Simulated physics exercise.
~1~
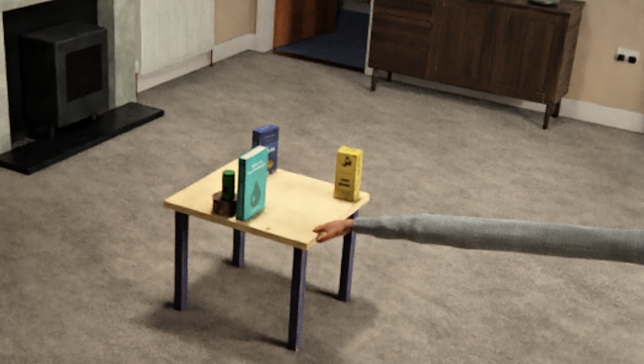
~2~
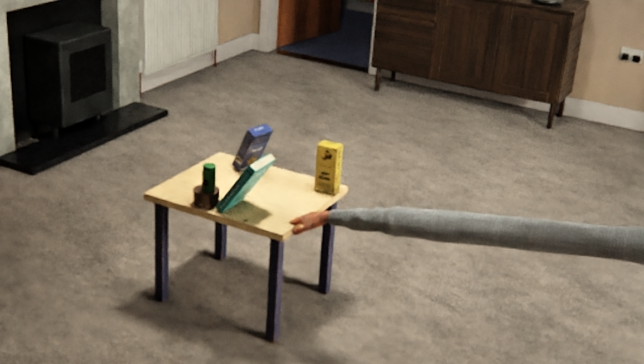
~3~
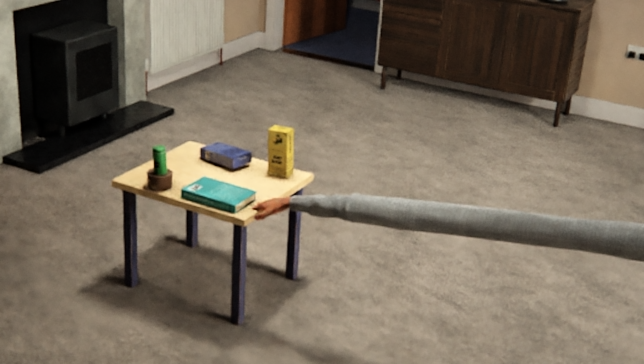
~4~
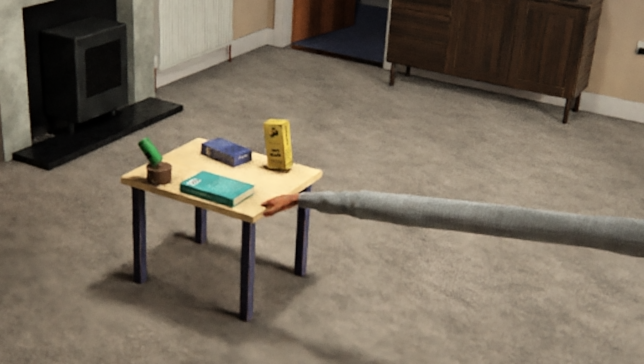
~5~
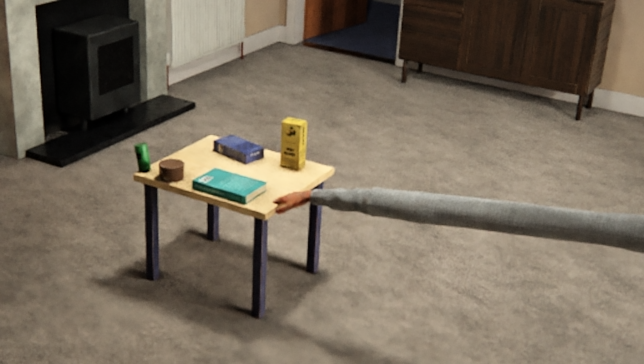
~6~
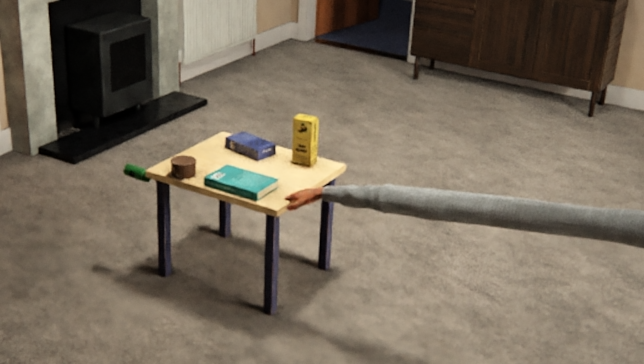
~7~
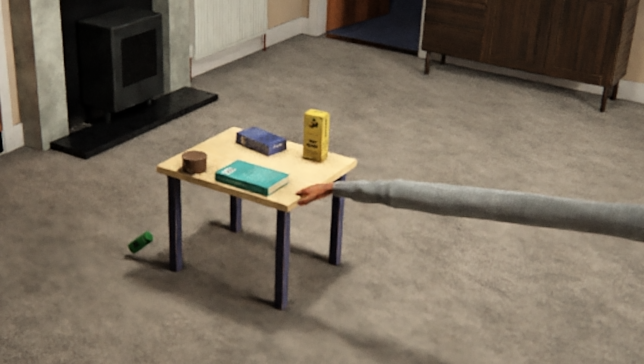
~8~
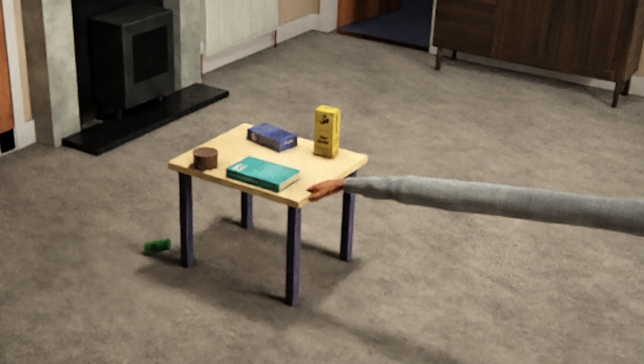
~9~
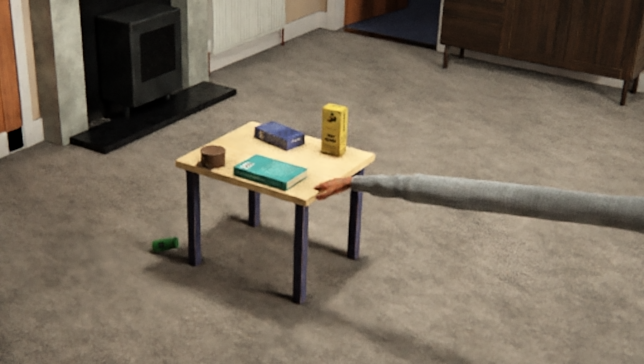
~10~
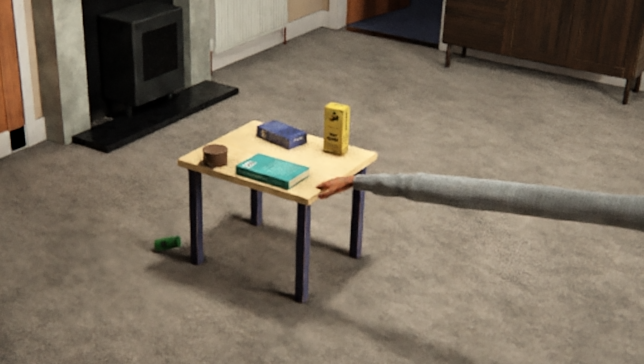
Small table jerking left beside an outstretched arm, two books toppling flat, green shaker tipping off onto carpet, yellow carton staying upright.
